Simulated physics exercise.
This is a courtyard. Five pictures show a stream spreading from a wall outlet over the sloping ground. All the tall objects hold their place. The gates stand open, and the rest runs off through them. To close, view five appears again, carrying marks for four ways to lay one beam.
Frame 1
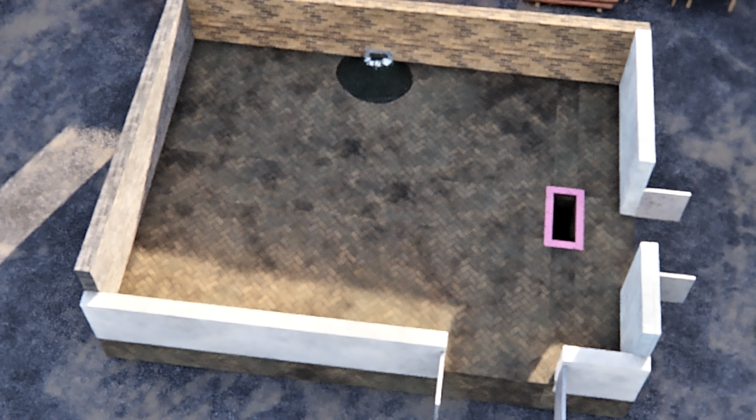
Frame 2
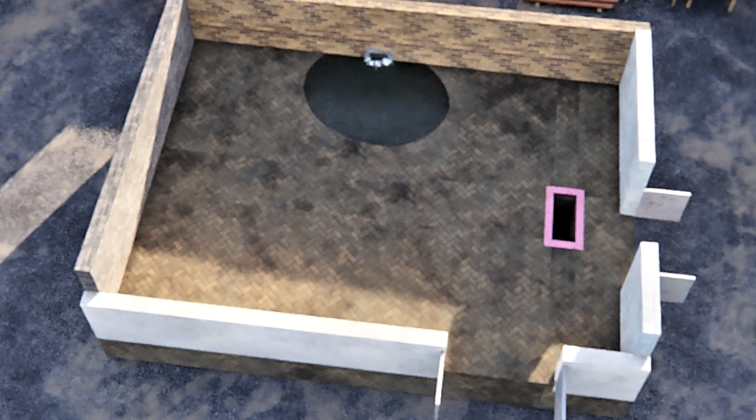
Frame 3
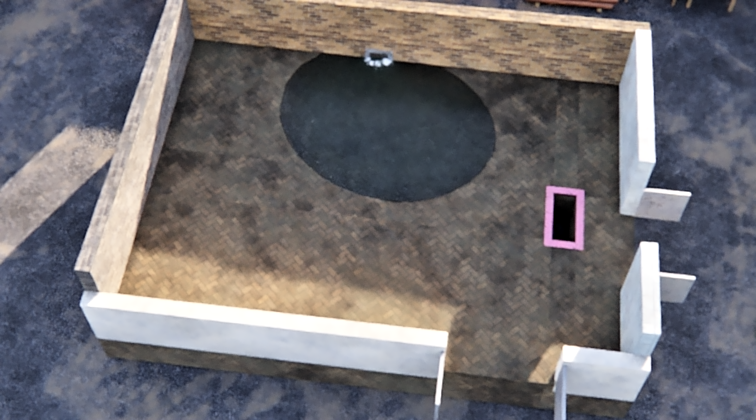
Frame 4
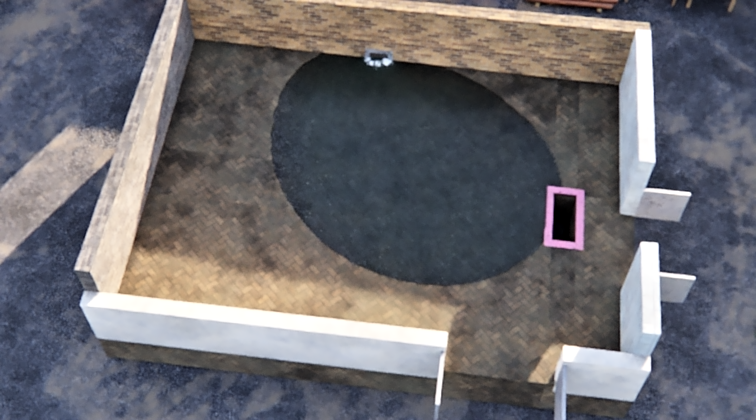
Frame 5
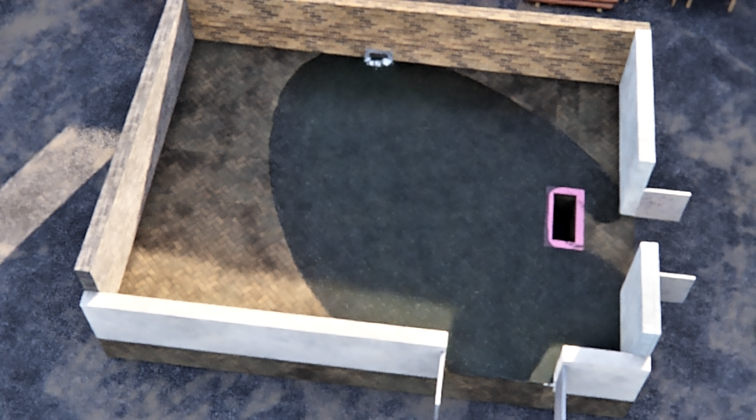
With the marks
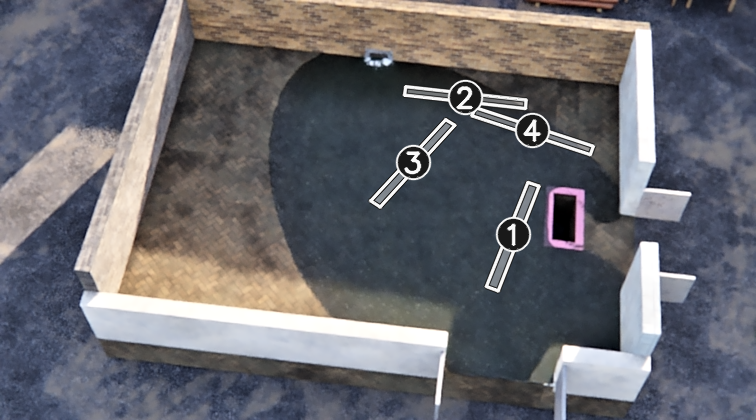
In a walled brick courtyard, a dark pool of water appeared below a round outlet by the back wall, spread steadily toward the front and right, and surrounded the pink-framed gully.
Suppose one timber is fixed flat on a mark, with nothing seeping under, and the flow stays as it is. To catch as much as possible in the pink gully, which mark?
Choose 4.
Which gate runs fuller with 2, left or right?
The left gate.
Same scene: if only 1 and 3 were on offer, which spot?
Spot 3.
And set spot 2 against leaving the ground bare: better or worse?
Worse.
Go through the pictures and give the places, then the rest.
Outfall at (379, 55); pink gully at (564, 217); open gate at (620, 252); open gate at (500, 364); water covers 2 % of the ground and shows as far out as (363, 95); pink gully still dry.
Water covers 9 % of the ground and shows as far out as (400, 139); pink gully still dry.
Water covers 19 % of the ground and shows as far out as (417, 196); pink gully still dry.
Water covers 37 % of the ground and shows as far out as (524, 257); pink gully still dry.
Water covers 56 % of the ground and shows as far out as (597, 329); pink gully taking water.
On the marked copy, 1 from (492, 288) to (533, 184); 2 from (405, 90) to (525, 104); 3 from (375, 203) to (450, 122); 4 from (473, 111) to (591, 150).
With 1, about 5 % of the stream runs into the pink gully, about 94 % out by the gates.
With 2, about 8 % of the stream runs into the pink gully, about 92 % out by the gates.
With 3, about 11 % of the stream runs into the pink gully, about 89 % out by the gates.
With 4, about 16 % of the stream runs into the pink gully, about 84 % out by the gates.
